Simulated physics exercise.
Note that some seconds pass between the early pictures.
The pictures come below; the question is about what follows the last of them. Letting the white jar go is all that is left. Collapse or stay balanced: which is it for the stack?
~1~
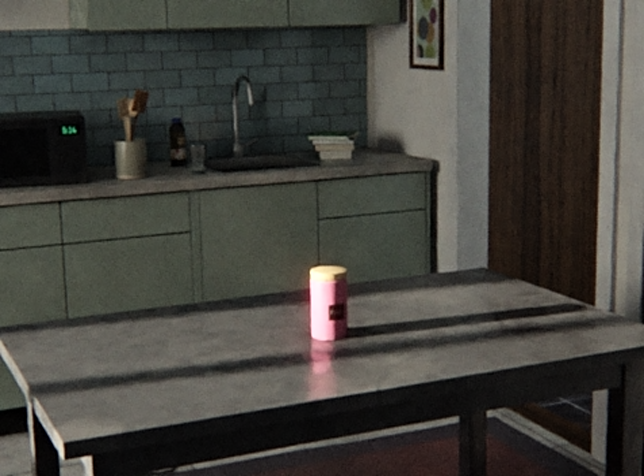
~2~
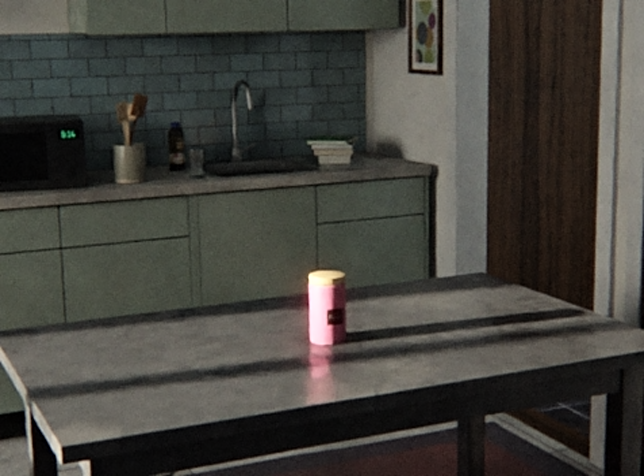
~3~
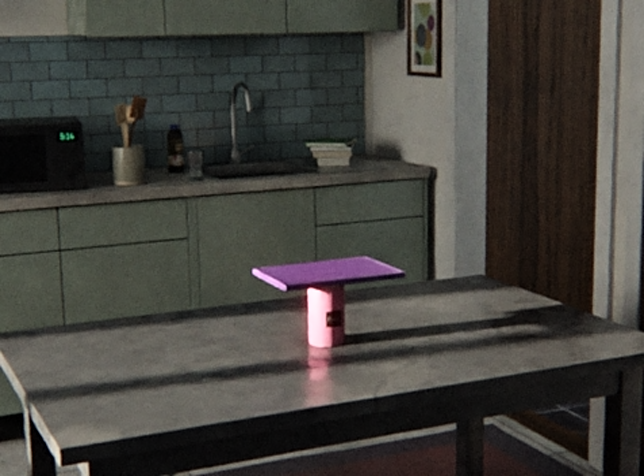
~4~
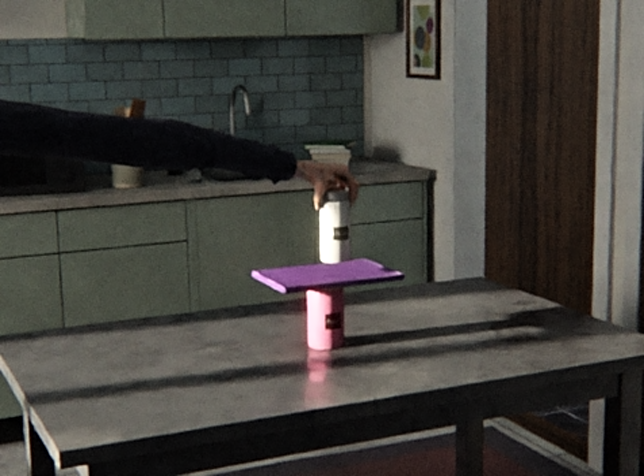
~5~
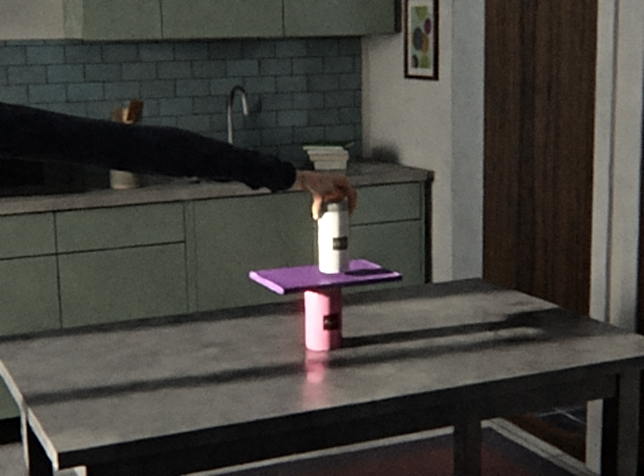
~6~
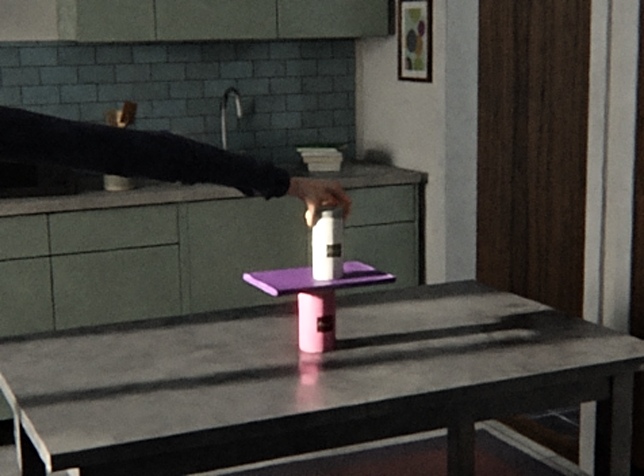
Stays balanced.
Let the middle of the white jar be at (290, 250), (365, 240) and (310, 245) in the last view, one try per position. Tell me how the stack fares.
So, first it tips over, next it tips over, and last it stays steady.
Then, 0.20 s on from there, no change.
Then, 0.50 s on from there, white jar resting near (328, 243).
In the end, all 3 unmoved. At the end, from the last picture's camera, white jar near (328, 243). The stack holds.
